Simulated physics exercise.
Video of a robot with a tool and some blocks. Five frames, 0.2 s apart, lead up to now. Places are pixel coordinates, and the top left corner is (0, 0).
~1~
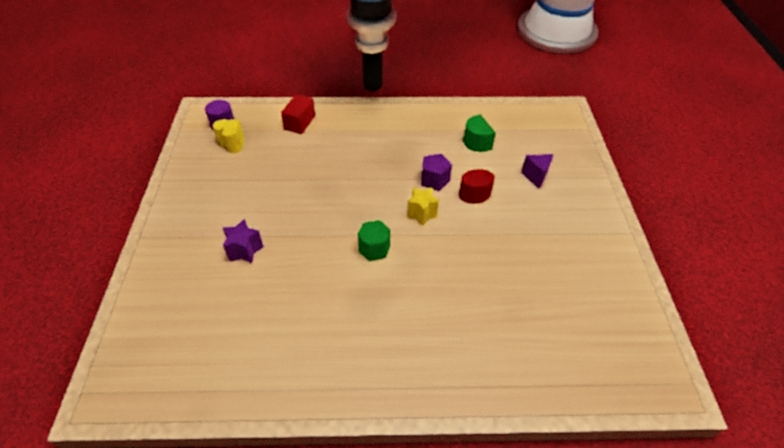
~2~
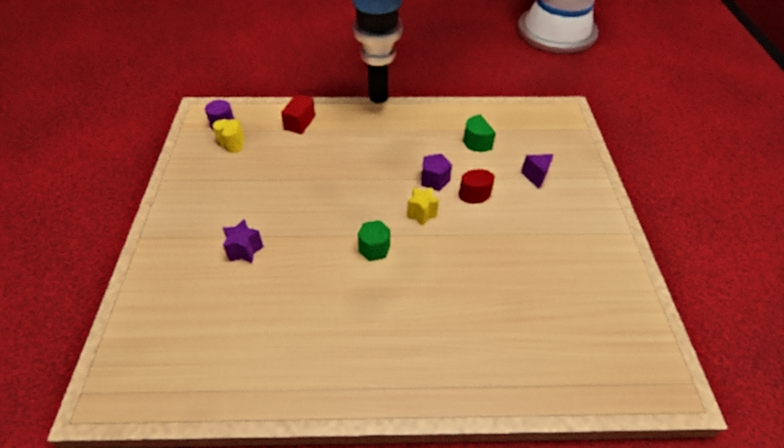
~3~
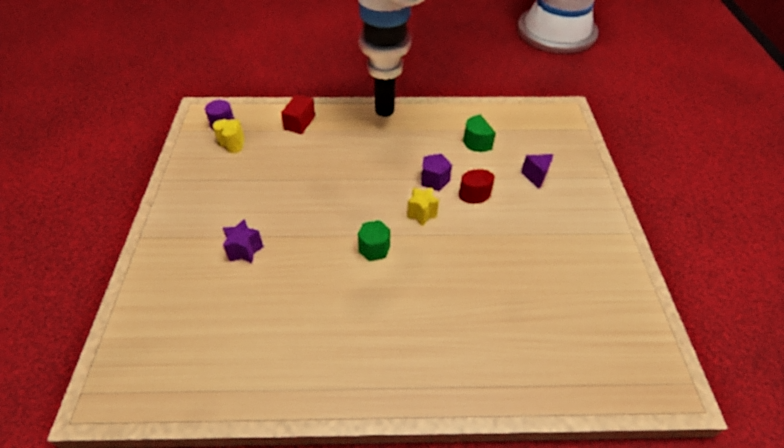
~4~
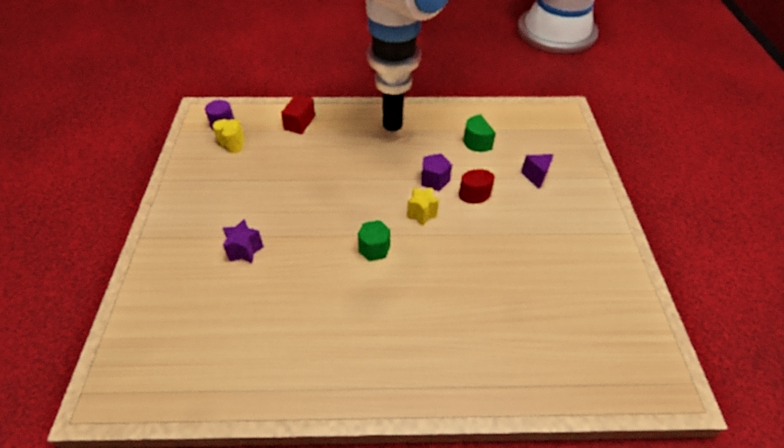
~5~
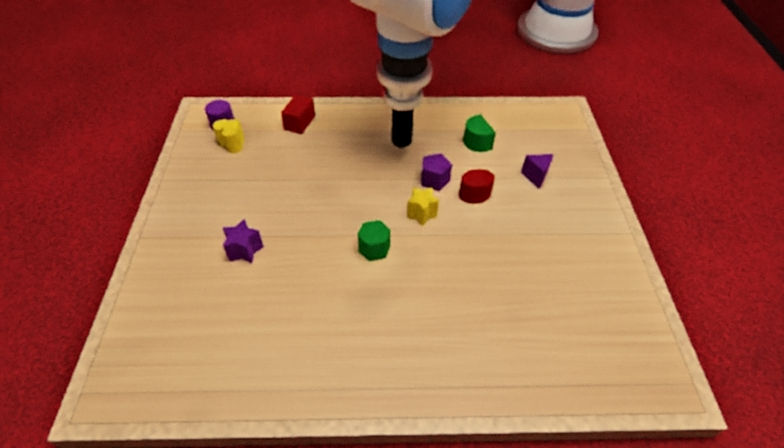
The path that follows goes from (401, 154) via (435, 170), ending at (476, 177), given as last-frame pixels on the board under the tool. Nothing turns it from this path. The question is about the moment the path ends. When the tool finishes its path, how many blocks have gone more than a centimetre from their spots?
Going by the path, one of them shifts by more than about 1 cm.
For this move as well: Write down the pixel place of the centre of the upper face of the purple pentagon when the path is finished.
That would be at about pixel (448, 172).
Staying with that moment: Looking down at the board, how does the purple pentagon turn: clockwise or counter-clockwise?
My answer: Clockwise.
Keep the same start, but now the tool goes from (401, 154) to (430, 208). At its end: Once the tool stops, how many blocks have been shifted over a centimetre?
2.
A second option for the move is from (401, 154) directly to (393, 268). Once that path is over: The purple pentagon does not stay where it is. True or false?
The statement is false.
What follows on the original path. One third of the way, tool at (424, 154); nothing pushed yet.
Two thirds of the way, tool at (451, 161); purple pentagon at (447, 172), turned 20° clockwise.
At the end, tool at (478, 165); purple pentagon at (448, 172), turned 25° clockwise; red elliptical block not moved.
